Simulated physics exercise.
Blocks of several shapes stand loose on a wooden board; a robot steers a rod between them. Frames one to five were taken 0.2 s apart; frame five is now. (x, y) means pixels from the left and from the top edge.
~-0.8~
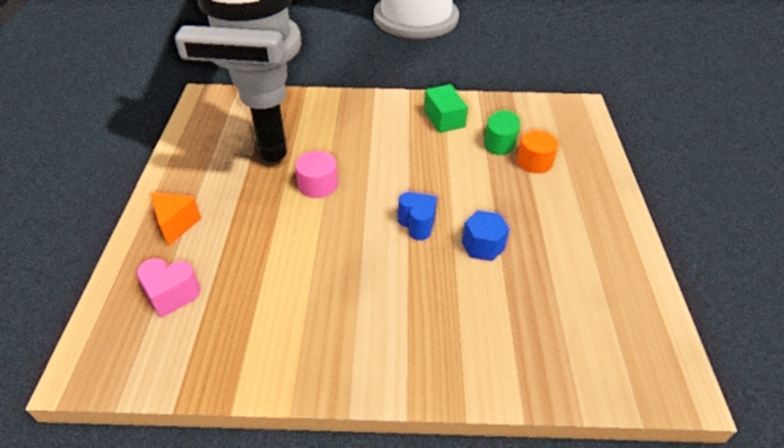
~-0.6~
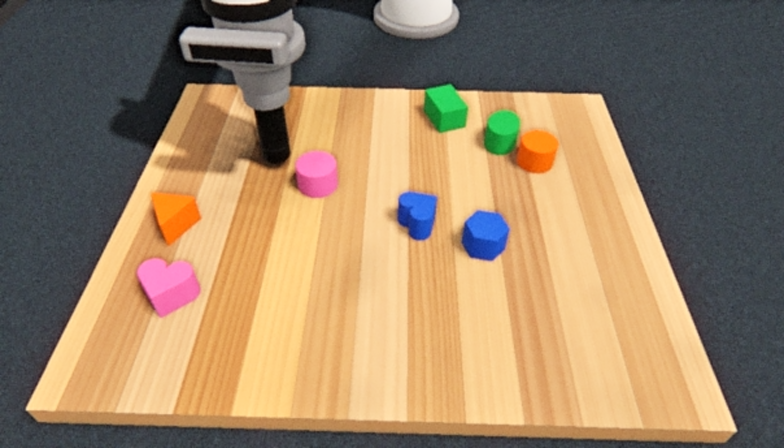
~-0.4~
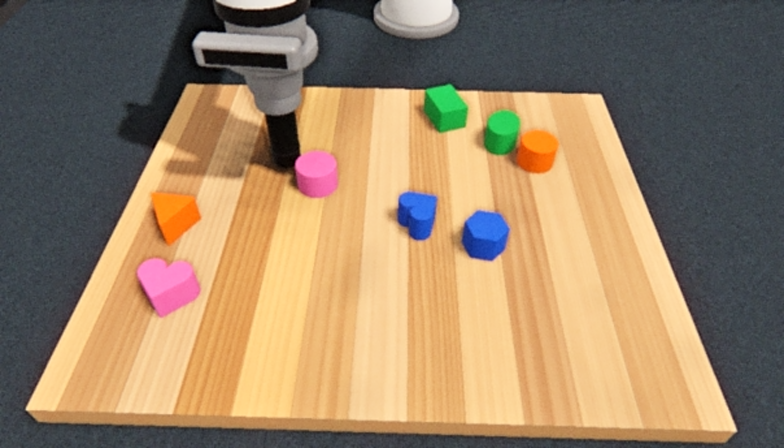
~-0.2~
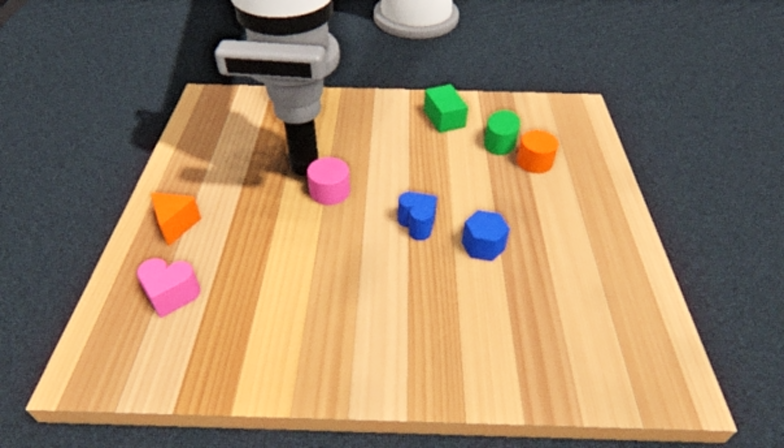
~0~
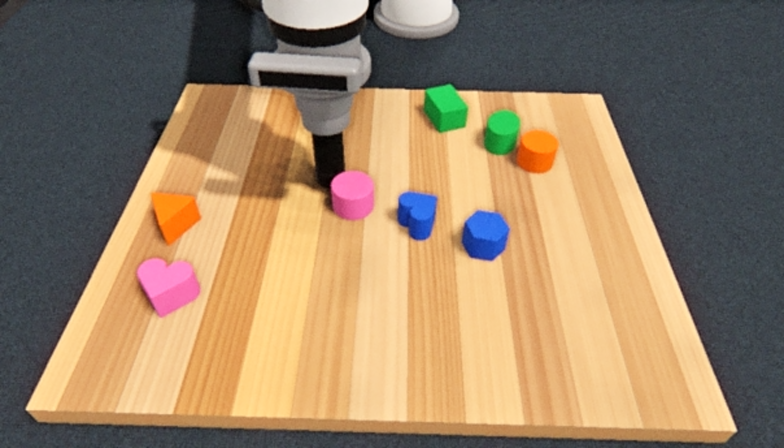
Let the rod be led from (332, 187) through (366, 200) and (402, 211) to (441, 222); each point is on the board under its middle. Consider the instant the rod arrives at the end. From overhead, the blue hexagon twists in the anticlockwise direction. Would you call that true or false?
The claim holds.
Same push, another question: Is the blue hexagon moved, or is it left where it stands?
When the path is over, the blue hexagon has left its spot.
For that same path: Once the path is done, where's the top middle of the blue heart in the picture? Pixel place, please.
The point I'd pick in the picture is (465, 226).
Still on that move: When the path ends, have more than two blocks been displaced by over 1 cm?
Yes, I think so.
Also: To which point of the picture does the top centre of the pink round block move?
Pixel (387, 214).
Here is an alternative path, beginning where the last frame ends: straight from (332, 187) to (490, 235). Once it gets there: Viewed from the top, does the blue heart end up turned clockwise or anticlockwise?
Viewed from overhead, the blue heart winds up turned clockwise.
The first path, step by step. One third of the way, rod (366, 192); pink round block (378, 202).
Two thirds of the way, rod (403, 204); pink round block (387, 214); blue heart (433, 208).
At the end, rod (441, 215); pink round block (387, 214); blue heart (465, 226), turned 30° clockwise; blue hexagon (506, 234), turned 20° anticlockwise.
